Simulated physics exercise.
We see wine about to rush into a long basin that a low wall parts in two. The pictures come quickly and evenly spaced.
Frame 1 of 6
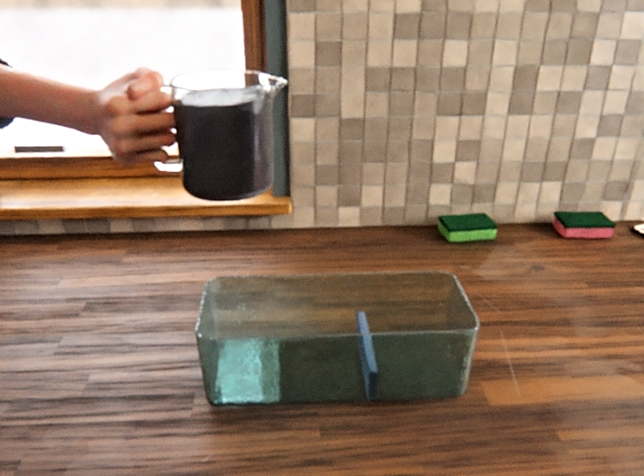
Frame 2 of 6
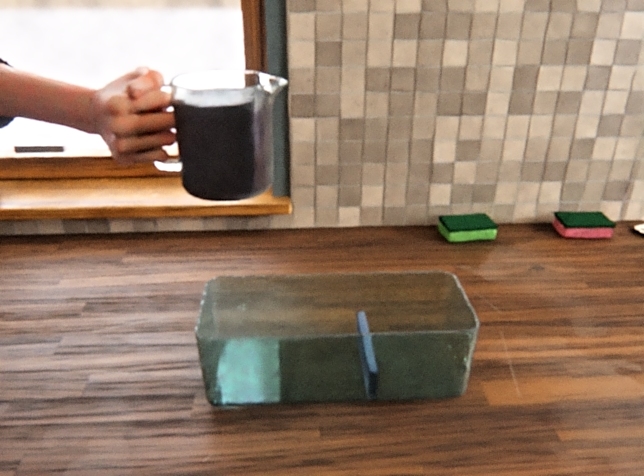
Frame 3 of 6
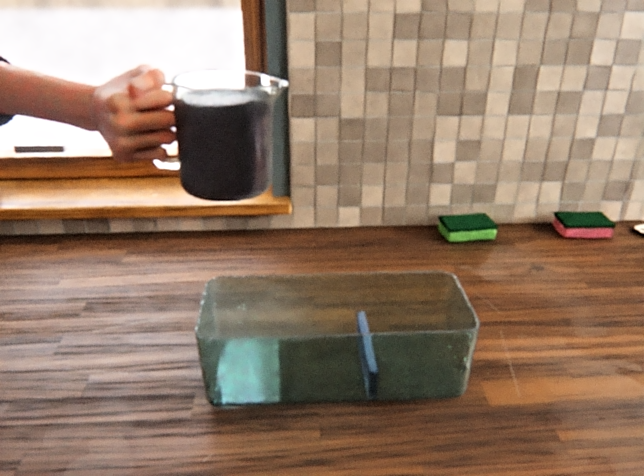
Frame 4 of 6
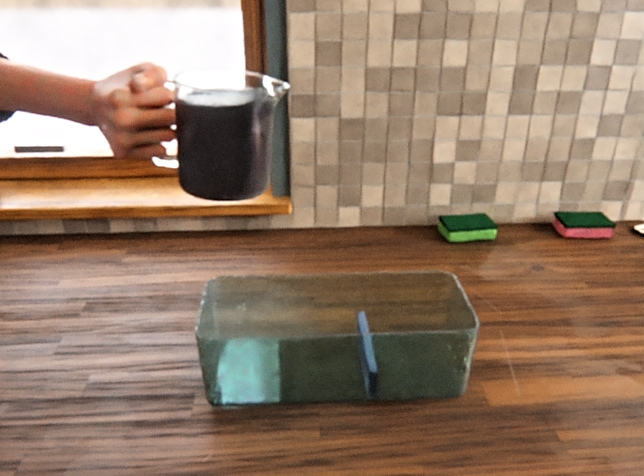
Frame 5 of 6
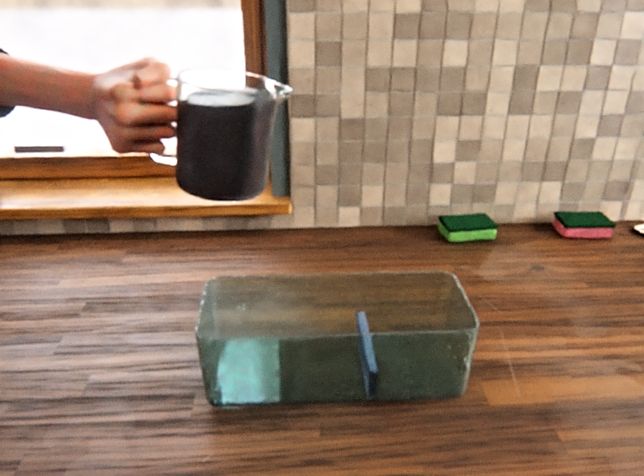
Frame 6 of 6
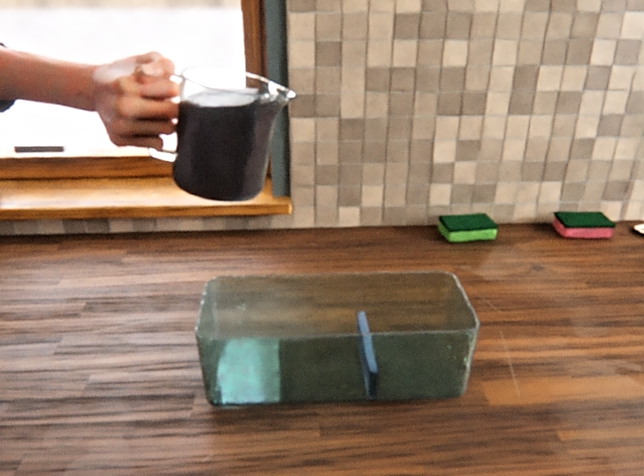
A hand held a glass jug of dark wine above a long glass basin parted by a low blue wall, keeping it nearly still at first, then tilting it slightly to the right.
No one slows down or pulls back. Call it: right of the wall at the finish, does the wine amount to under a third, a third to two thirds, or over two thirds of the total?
A third to two thirds of the total.
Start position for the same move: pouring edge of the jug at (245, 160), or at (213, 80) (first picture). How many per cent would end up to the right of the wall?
You'd see around 5 per cent, and then around 10 per cent.
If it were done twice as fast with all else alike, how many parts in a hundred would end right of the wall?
About 35 %.
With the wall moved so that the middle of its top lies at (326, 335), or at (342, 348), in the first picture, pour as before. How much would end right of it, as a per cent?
90 per cent first, then 75 per cent.
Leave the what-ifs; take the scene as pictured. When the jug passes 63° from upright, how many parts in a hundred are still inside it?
Some 85 in a hundred has yet to spill out.
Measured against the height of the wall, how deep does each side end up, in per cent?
About 30 on the left and about 50 on the right.
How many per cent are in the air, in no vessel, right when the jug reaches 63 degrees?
Around 15 percent.
A moment on, the jug is tipped part way and 83 per cent is still to pour, 2 is left of the wall and 0 right of it.
Next, the jug is tipped on its side and 35 per cent is still to pour, 10 is left of the wall and 25 right of it.
Then the jug is tipped on its side and 8 per cent is still to pour, 41 is left of the wall and 41 right of it.
Later the jug is tipped on its side and 1 per cent is still to pour, 53 is left of the wall and 42 right of it.
Finally, 55 per cent lies left of the wall, 42 right of it and 3 outside.
